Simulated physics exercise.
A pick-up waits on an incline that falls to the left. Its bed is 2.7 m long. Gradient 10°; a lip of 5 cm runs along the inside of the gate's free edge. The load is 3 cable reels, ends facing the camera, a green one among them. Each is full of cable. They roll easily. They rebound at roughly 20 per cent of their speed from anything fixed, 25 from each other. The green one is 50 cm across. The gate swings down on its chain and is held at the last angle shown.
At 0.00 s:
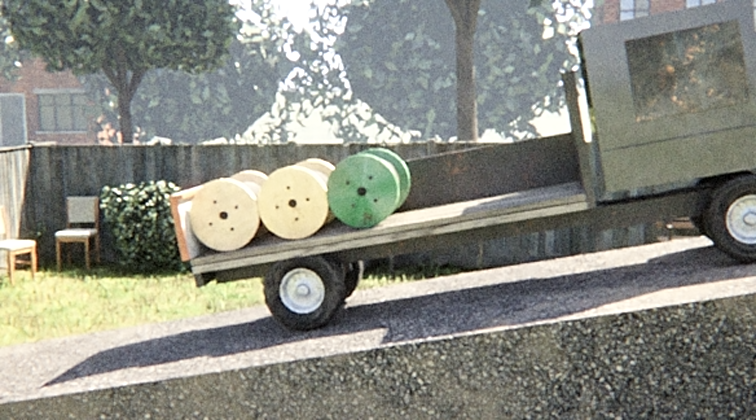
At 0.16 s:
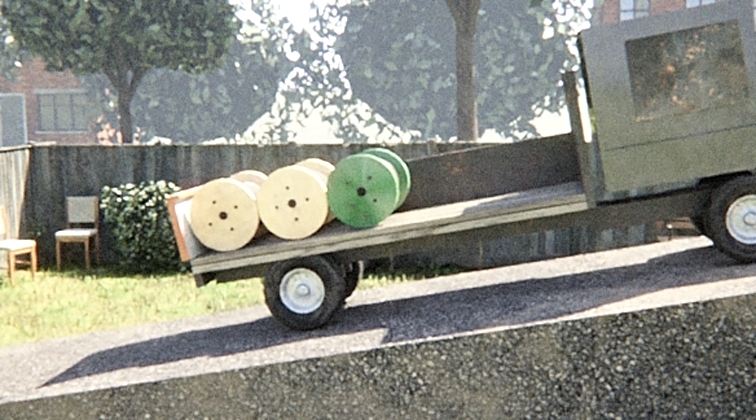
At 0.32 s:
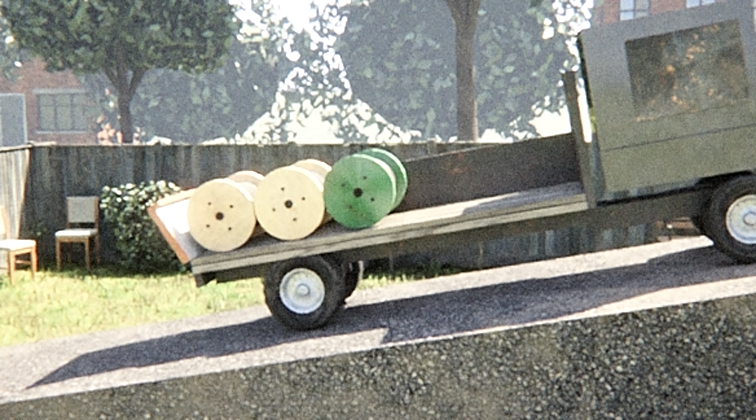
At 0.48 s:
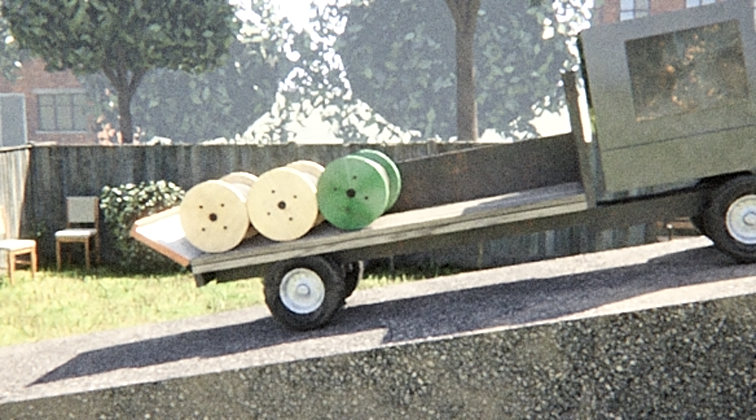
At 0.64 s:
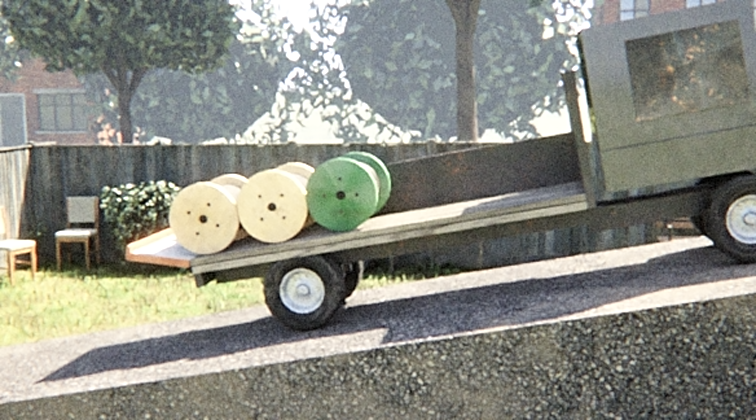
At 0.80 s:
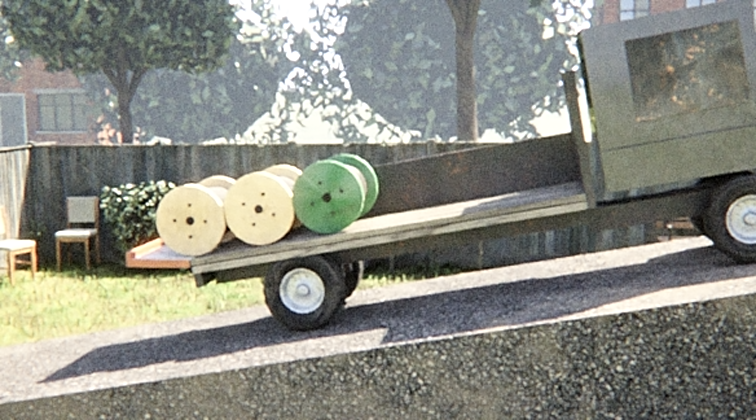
To begin with, two pale cable reels and a green one rest in a row against the raised tailgate of a truck bed sloping down to the left. The gate swings down and outward until it is about level, and the reels roll slowly leftward together, the leftmost moving out over the lowered gate.
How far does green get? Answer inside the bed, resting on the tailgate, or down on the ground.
Green is left inside the bed.
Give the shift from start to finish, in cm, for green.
Moved: Green 50.
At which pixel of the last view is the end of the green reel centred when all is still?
At about (287, 205).
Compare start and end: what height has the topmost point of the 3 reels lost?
Roughly 10 cm.
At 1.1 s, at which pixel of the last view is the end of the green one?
At about (299, 202).
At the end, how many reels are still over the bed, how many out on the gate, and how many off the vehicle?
2, 1 and 0.
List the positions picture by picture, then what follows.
In the first picture, green (362, 191); gate 80° above level, tip at (174, 198); 3 of the 3 make up the bottom layer on the bed.
In the second picture, green (362, 192); gate 77° above level, tip at (171, 199).
In the third picture, green (358, 192); gate 57° above level, tip at (152, 209).
In the fourth picture, green (351, 193); gate 29° above level, tip at (134, 232).
In the fifth picture, green (341, 195); gate 6° above level, tip at (129, 256).
In the sixth picture, green (327, 198); gate 0° above level, tip at (130, 263).
Then, 1.1 s in, green is on the bed, 80 cm short of the hinge, rolling left; 0 out so far.
In the end (1.5 s), green is on the bed, 70 cm short of the hinge; 0 out so far.
